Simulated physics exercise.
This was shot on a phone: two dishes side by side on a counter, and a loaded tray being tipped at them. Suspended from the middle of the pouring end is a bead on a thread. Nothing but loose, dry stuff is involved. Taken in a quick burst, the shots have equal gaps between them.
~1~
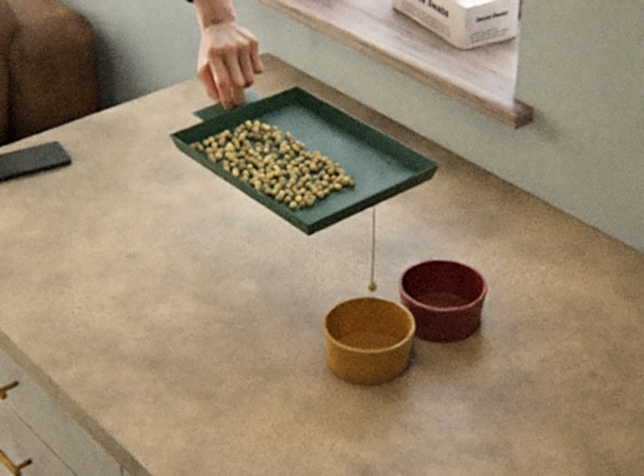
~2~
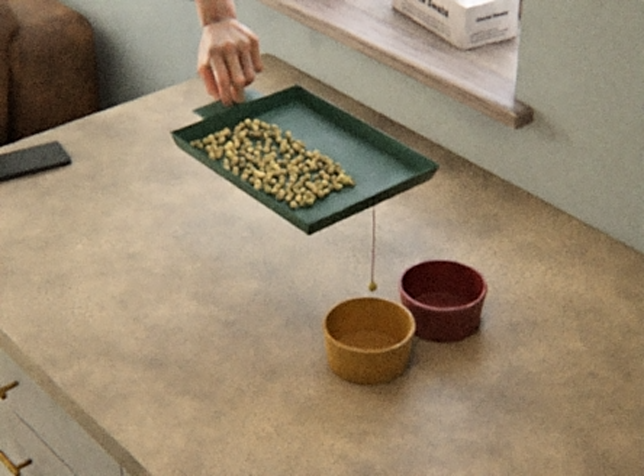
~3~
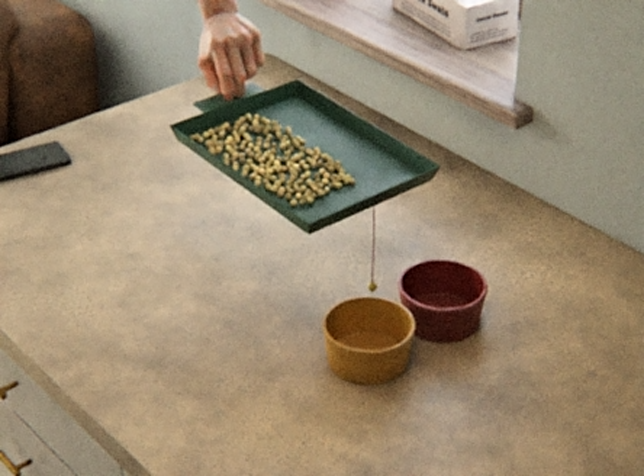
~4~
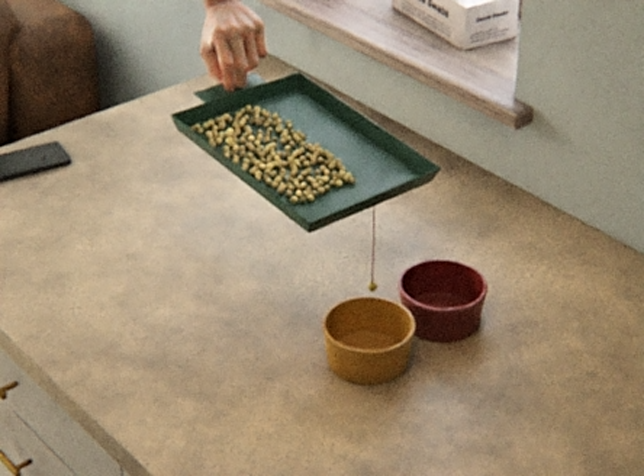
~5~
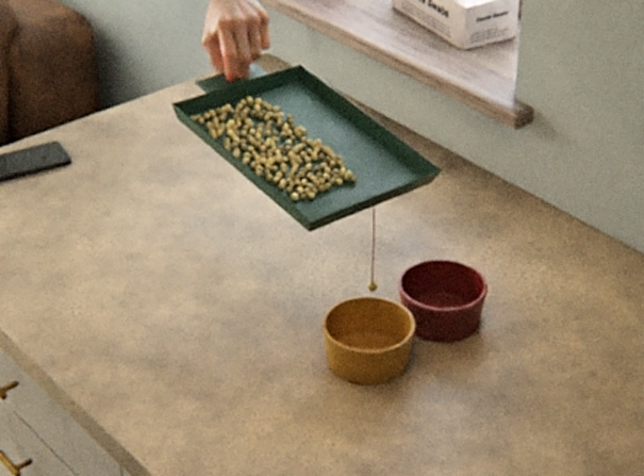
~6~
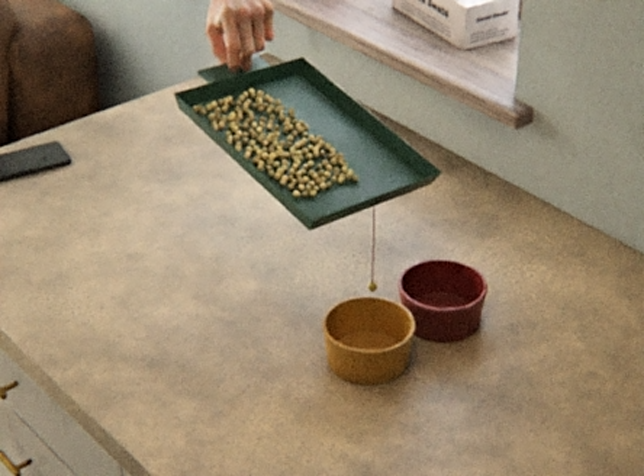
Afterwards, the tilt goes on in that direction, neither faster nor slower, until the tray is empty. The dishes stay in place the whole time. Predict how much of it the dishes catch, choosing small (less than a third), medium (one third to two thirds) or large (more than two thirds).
The catch is large, more than two thirds.
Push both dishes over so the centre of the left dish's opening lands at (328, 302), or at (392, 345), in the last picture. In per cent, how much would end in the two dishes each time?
Trial 1 around 40 percent, trial 2 around 20 percent.
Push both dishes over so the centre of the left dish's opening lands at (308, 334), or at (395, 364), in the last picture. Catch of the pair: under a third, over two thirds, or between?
For the first spot it's less than a third, and for the next one it's below one third.
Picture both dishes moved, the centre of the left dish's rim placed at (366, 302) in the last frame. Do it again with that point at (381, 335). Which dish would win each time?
Try one: The rightmost one; try two: The rightmost one.
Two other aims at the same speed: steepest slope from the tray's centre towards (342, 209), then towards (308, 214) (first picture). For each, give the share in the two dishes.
About 50 and 10 percent.
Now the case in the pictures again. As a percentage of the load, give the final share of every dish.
The left dish keeps near 0 in a hundred, the right dish near 90 in a hundred.
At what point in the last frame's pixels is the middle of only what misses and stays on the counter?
The middle is around (454, 375).
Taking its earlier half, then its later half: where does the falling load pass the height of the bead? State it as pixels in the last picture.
I'd place the first part at (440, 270) and the rest at (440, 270).
Soon after the last picture, tray tipped steeply; nearly all on the tray; a stray few in the left dish; a small part in the right dish; a stray few outside both; a stray few in the air.
A little later, tray tipped right over; about a third on the tray; a stray few in the left dish; about a third in the right dish; a stray few outside both; about a quarter in the air.
Later still, tray tipped past a quarter turn; a stray few in the left dish; nearly all in the right dish; a small part outside both.
At rest, tray tipped past a quarter turn; a stray few in the left dish; nearly all in the right dish; a small part outside both.
